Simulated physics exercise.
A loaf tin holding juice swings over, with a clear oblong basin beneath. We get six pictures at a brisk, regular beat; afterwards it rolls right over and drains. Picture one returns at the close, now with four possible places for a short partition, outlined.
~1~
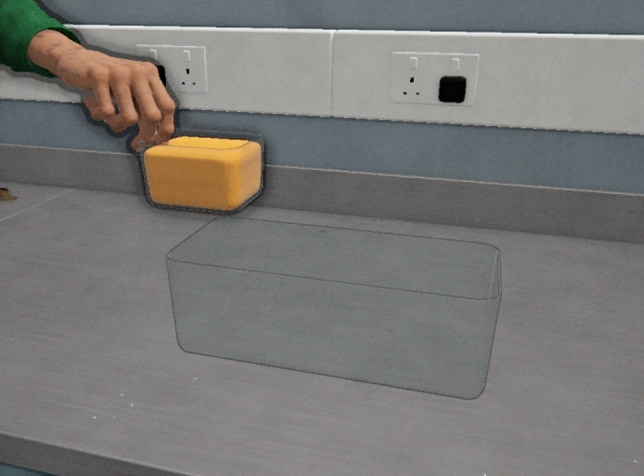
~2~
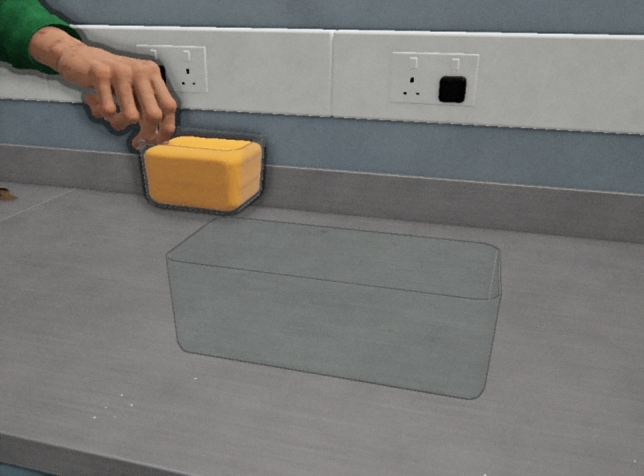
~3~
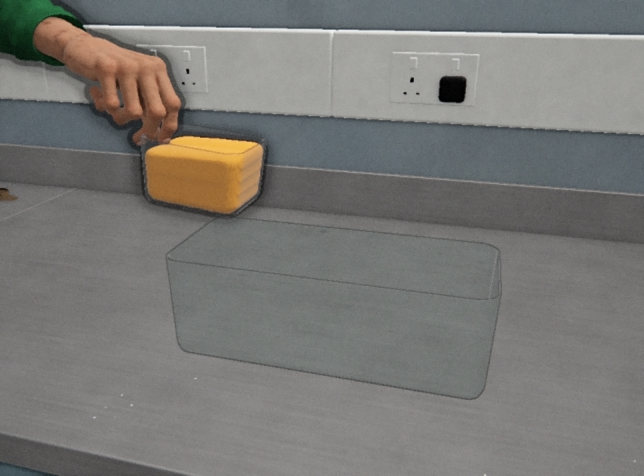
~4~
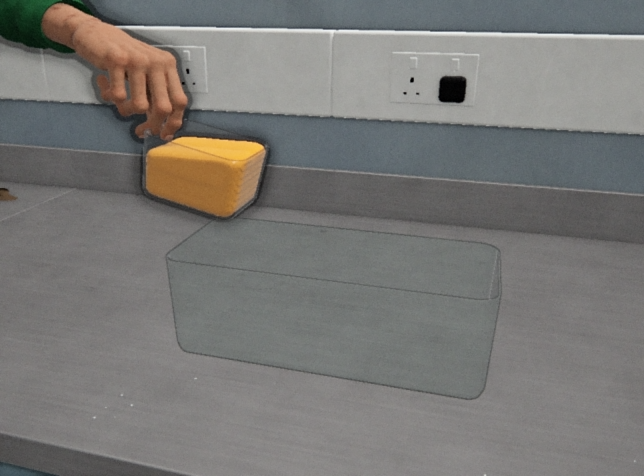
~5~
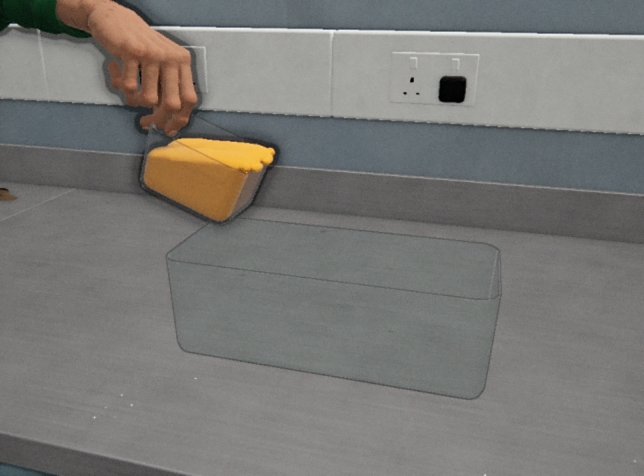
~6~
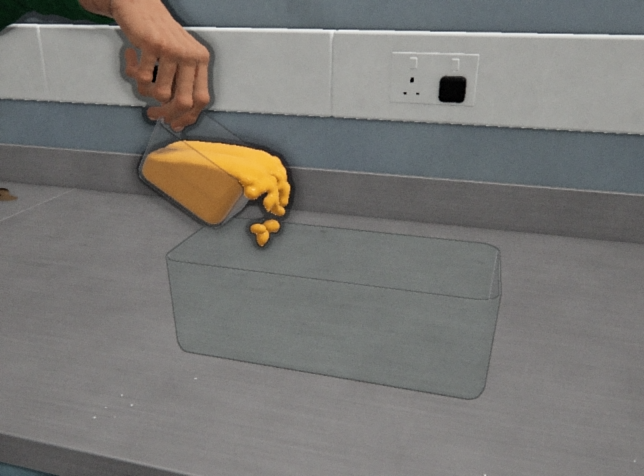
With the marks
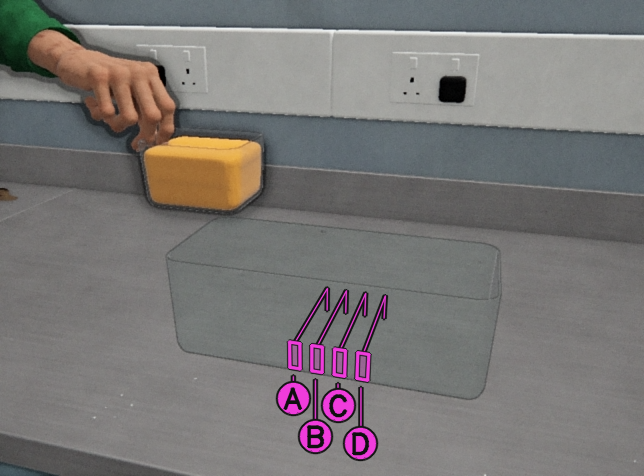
A grey worktop runs beneath a blue wall and white socket trunking, seen from slightly above by a still camera. A hand in a green sleeve reaches in from the upper left beside a small clear container filled with orange-yellow juice, above a clear oblong basin. The hand moves rightward as the container tips right, and the juice slides to its lip, then spills over in rounded blobs.
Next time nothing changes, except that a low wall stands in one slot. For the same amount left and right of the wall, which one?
The answer is slot A.
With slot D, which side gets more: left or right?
The left one.
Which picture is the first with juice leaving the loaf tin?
In picture 5.
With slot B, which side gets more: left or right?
The left one.
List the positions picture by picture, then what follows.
The first frame shows upright, lip at (250, 140); basin from (180, 345) to (484, 396); nothing has left yet.
The second frame shows upright, lip at (251, 141); nothing has left yet.
The third frame shows tipped about 6°, lip at (253, 145); nothing has left yet.
The fourth frame shows tipped about 12°, lip at (256, 152); nothing has left yet.
The fifth frame shows tipped about 21°, lip at (259, 161); juice is over the lip, down to (263, 165).
The sixth frame shows tipped about 32°, lip at (260, 172); juice is over the lip, down to (268, 237).
In magenta, A at (293, 376); B at (315, 379); C at (338, 383); D at (360, 387).
For slot A, about 48 % ends left of the wall and 52 % right of it.
For slot B, about 91 % ends left of the wall and 9 % right of it.
For slot C, about 92 % ends left of the wall and 7 % right of it.
For slot D, about 91 % ends left of the wall and 9 % right of it.
